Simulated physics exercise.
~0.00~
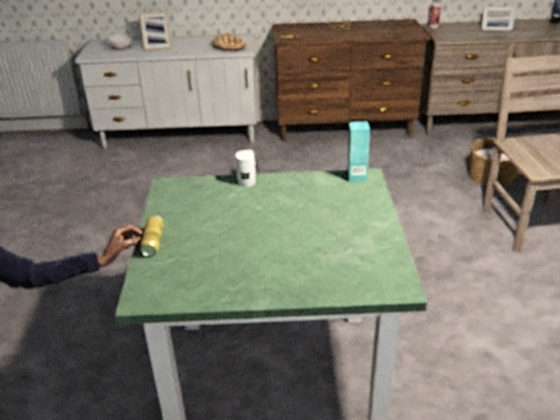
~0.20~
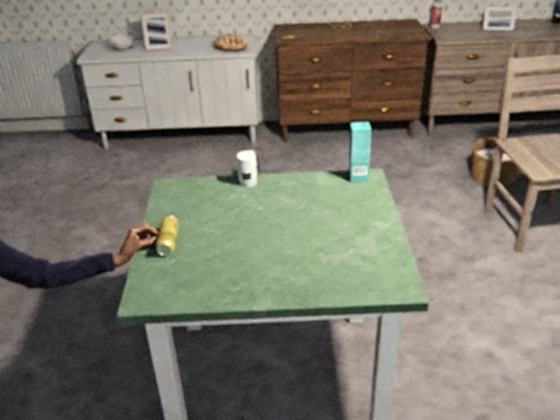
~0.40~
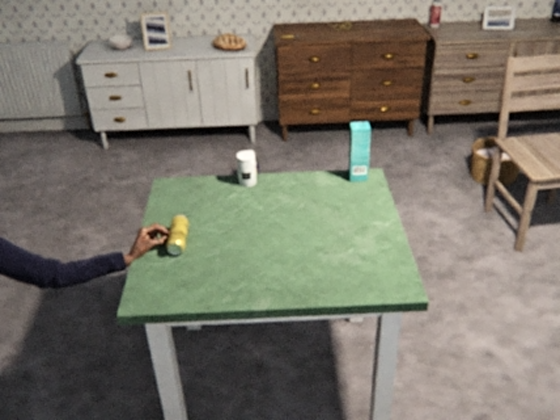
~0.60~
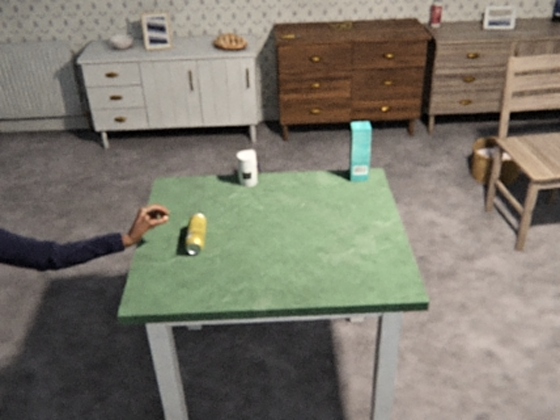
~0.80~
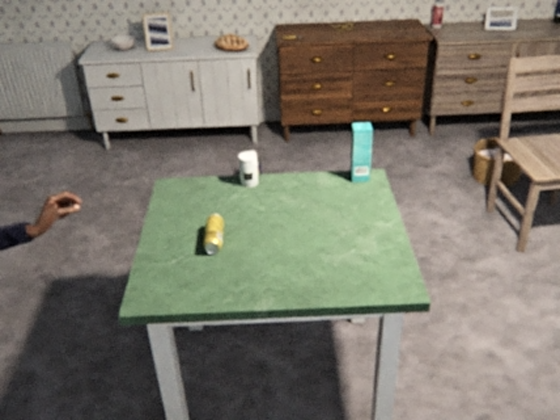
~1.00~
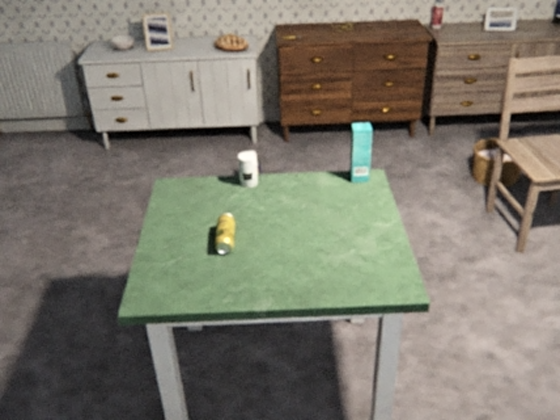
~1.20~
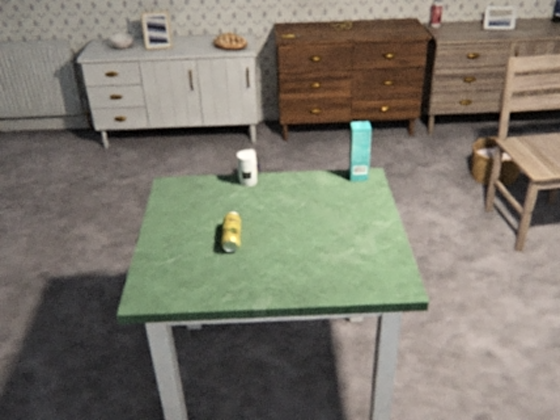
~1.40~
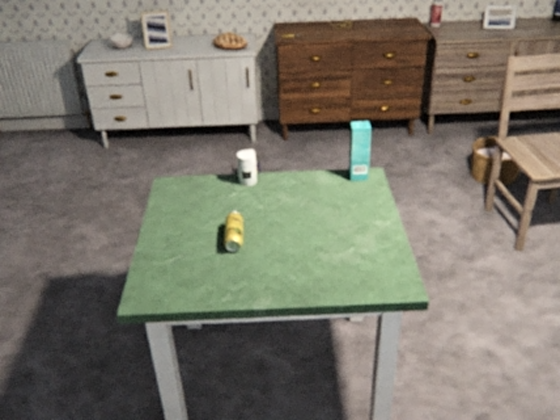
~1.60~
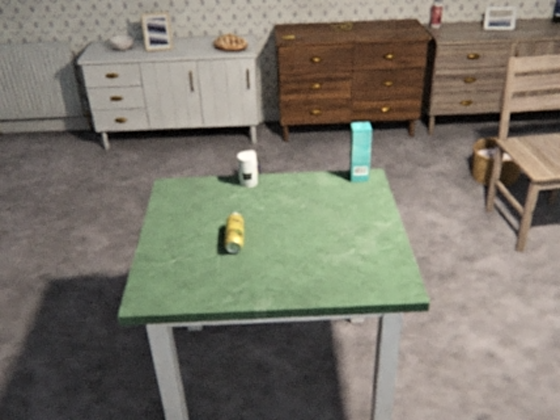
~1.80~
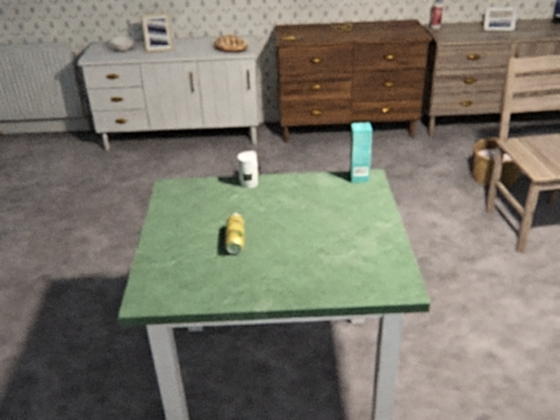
The clip shows a hand at the left of a green table pushing a yellow can lying on its side to the right, then letting go and withdrawing. The can rolls on, slows and rests left of the table's centre, while a white jar and turquoise carton stay put.
